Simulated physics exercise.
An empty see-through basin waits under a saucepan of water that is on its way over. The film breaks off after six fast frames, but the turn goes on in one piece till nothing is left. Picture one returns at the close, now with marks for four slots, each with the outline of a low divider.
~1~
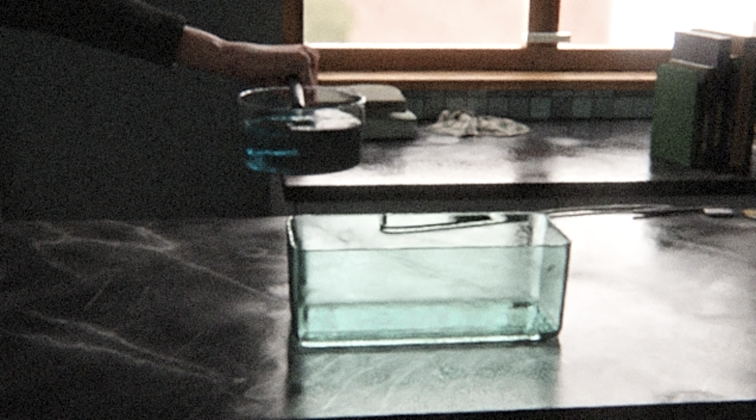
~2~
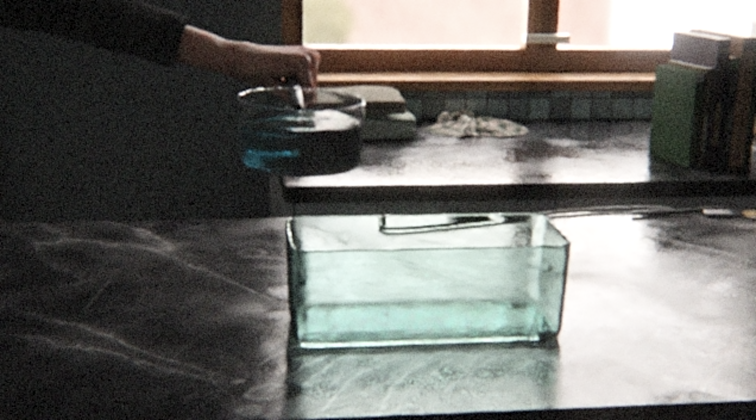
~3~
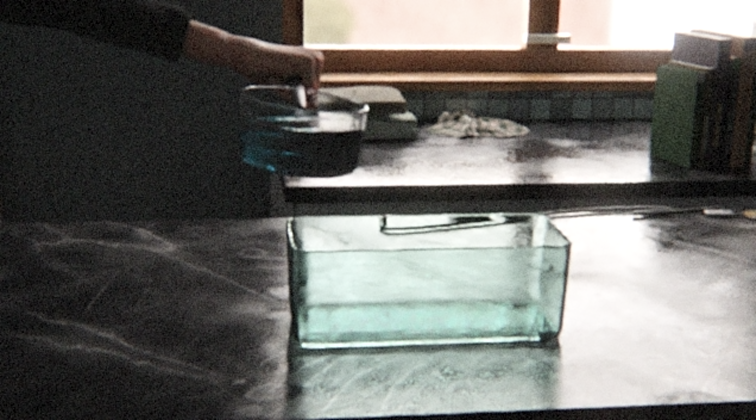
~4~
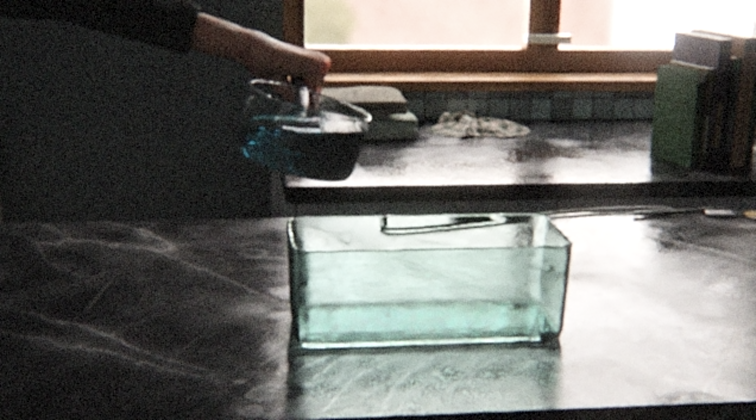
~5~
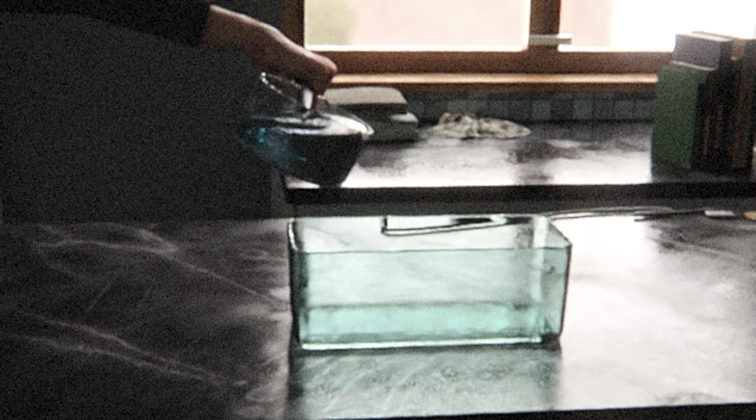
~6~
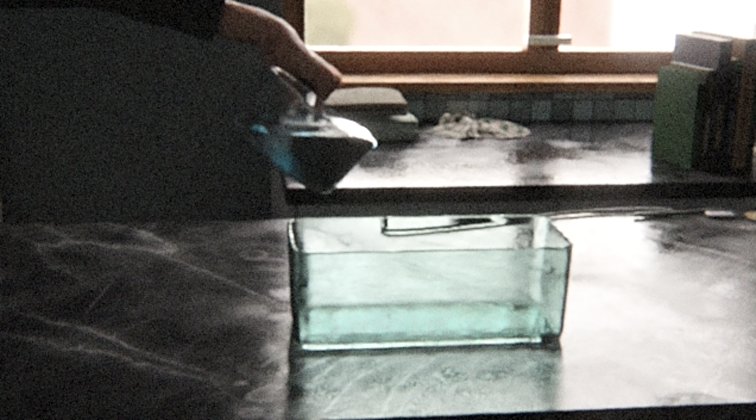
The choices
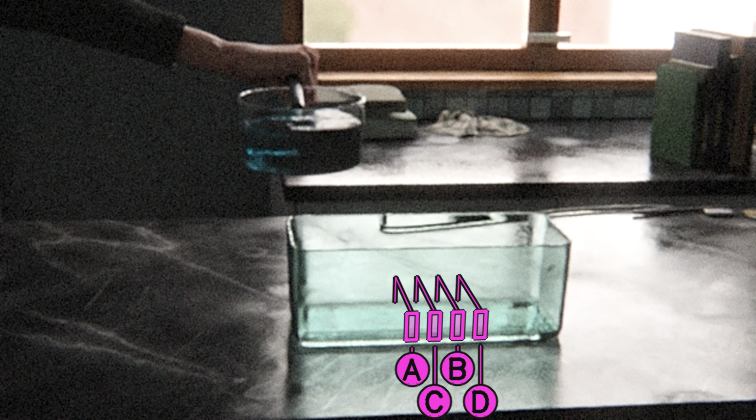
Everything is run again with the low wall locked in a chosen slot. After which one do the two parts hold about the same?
Place A.
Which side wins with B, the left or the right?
The left side.
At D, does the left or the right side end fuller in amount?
The left side.
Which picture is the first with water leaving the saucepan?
In picture 6.
On the marked copy, A at (412, 347); B at (457, 346); C at (434, 346); D at (480, 345).
Choosing A, about 52 % ends left of the wall and 48 % right of it.
Choosing B, about 82 % ends left of the wall and 16 % right of it.
Choosing C, about 80 % ends left of the wall and 18 % right of it; 3 % is lost outside.
Choosing D, about 81 % ends left of the wall and 16 % right of it.
